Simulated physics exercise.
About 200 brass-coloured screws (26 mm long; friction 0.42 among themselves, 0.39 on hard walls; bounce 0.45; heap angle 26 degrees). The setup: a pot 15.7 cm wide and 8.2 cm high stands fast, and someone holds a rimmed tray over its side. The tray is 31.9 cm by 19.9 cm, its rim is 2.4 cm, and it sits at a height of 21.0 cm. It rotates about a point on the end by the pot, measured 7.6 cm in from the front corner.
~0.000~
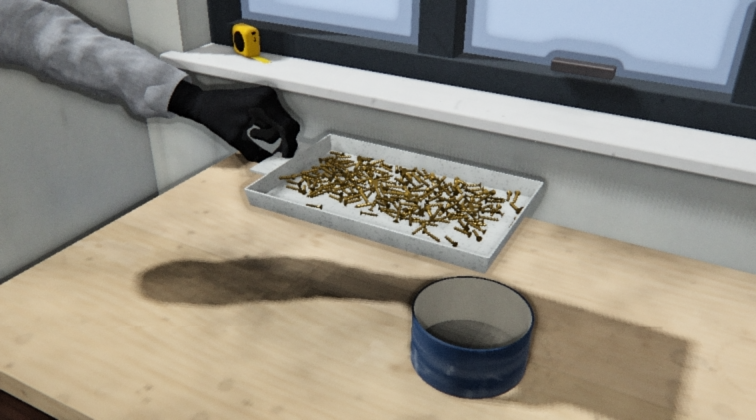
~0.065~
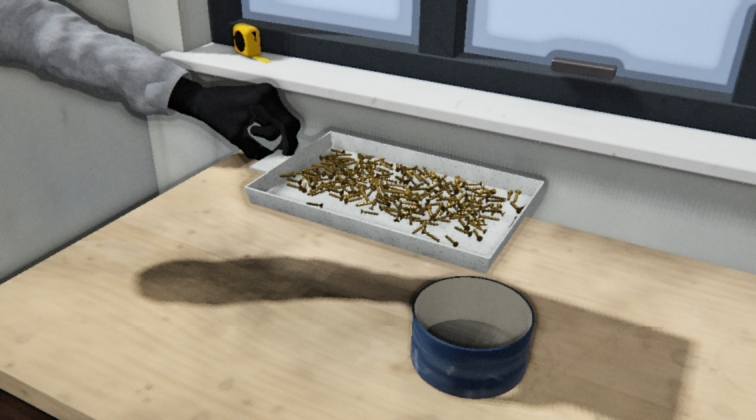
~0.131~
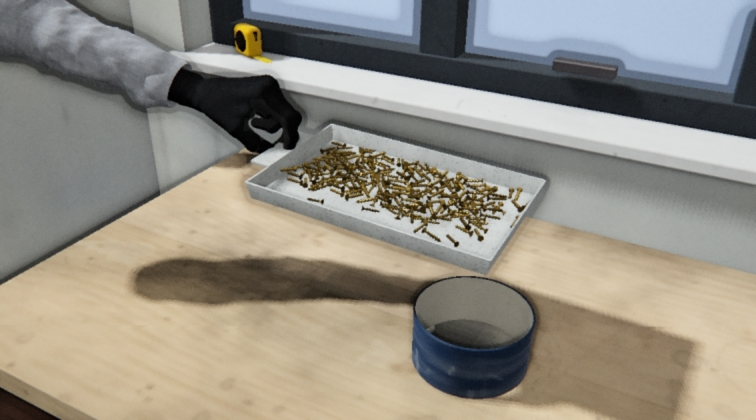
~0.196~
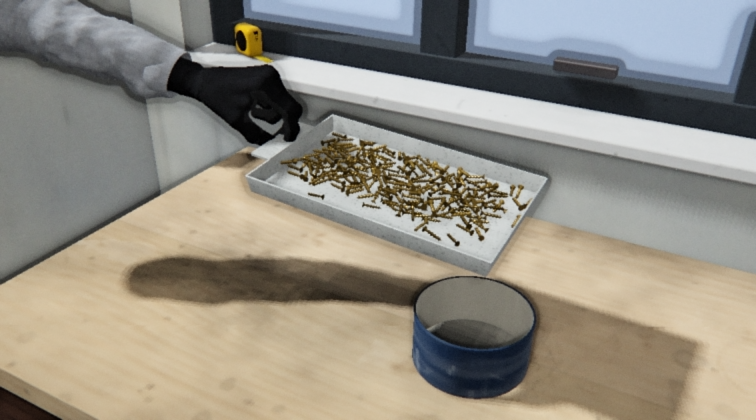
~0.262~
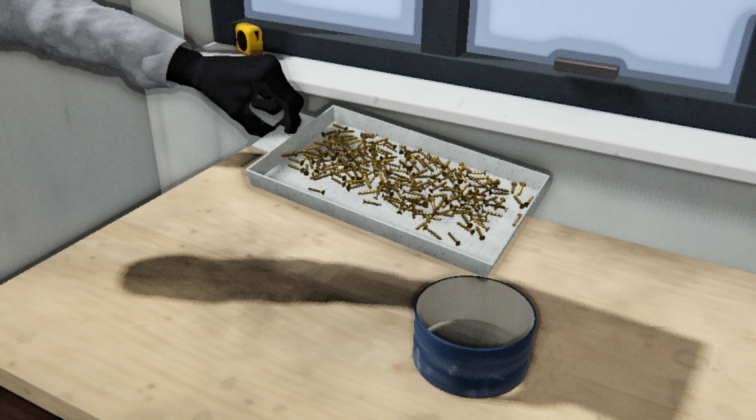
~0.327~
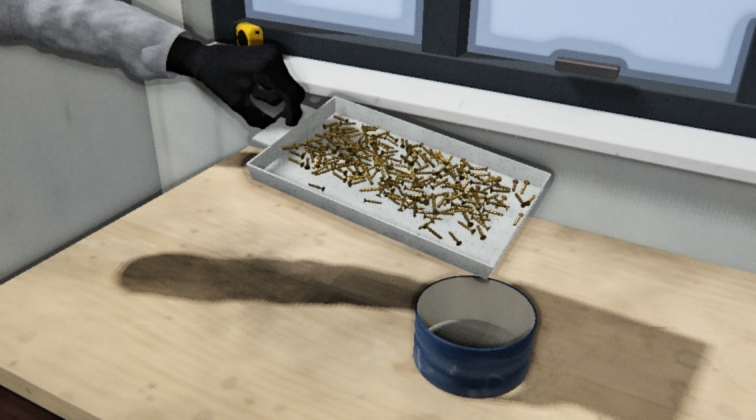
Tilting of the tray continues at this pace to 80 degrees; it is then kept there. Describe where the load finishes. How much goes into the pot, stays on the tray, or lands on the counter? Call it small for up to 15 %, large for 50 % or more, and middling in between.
Pot - small, left on the tray - small, counter - large.
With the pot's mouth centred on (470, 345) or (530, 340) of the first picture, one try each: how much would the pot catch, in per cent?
First try around 90 %, second around 35 %.
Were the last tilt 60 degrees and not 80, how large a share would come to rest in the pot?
0 per cent.
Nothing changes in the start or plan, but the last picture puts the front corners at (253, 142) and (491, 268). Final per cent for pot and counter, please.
Split: Pot = 0, counter = 85.
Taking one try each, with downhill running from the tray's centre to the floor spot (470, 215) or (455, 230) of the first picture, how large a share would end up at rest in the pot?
First try: Around 5 percent; second try: Around 0 percent.
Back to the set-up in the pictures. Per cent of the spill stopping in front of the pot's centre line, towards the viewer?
Estimate: Close to 100 per cent of the pieces.
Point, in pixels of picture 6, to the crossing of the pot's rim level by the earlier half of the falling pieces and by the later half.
I'd mark about (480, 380) for the first half, then (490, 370) for the second.
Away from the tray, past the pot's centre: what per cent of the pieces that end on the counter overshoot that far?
That works out to about 100 percent.
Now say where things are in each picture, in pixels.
In the first picture, tray tilt 0 degrees, front corners at (249, 188) and (486, 255); middle of the pieces at (396, 191); pot at (473, 310).
In the second picture, tray tilt 1 degrees, front corners at (249, 186) and (487, 256); middle of the pieces at (397, 190).
In the third picture, tray tilt 3 degrees, front corners at (250, 181) and (488, 257); middle of the pieces at (398, 186).
In the fourth picture, tray tilt 5 degrees, front corners at (250, 175) and (489, 259), lowest corner right front; middle of the pieces at (399, 181).
In the fifth picture, tray tilt 8 degrees, front corners at (251, 169) and (490, 261), lowest corner right front; middle of the pieces at (400, 176).
In the sixth picture, tray tilt 11 degrees, front corners at (252, 163) and (491, 263), lowest corner right front; middle of the pieces at (401, 172); pot at (476, 310). Its pace works out near 40 degrees a second.
After 1.12 s, tilt 43 degrees; the tray holds 100 %, the pot 0 %.
After 1.66 s, tilt 65 degrees; the tray holds 100 %, the pot 0 %.
After 2.25 s, tilt 80 degrees; the tray holds 40 %, the pot 0 %.
In the end, at 3.3 s, pot 0 %, tray 5 %, counter 95 %.
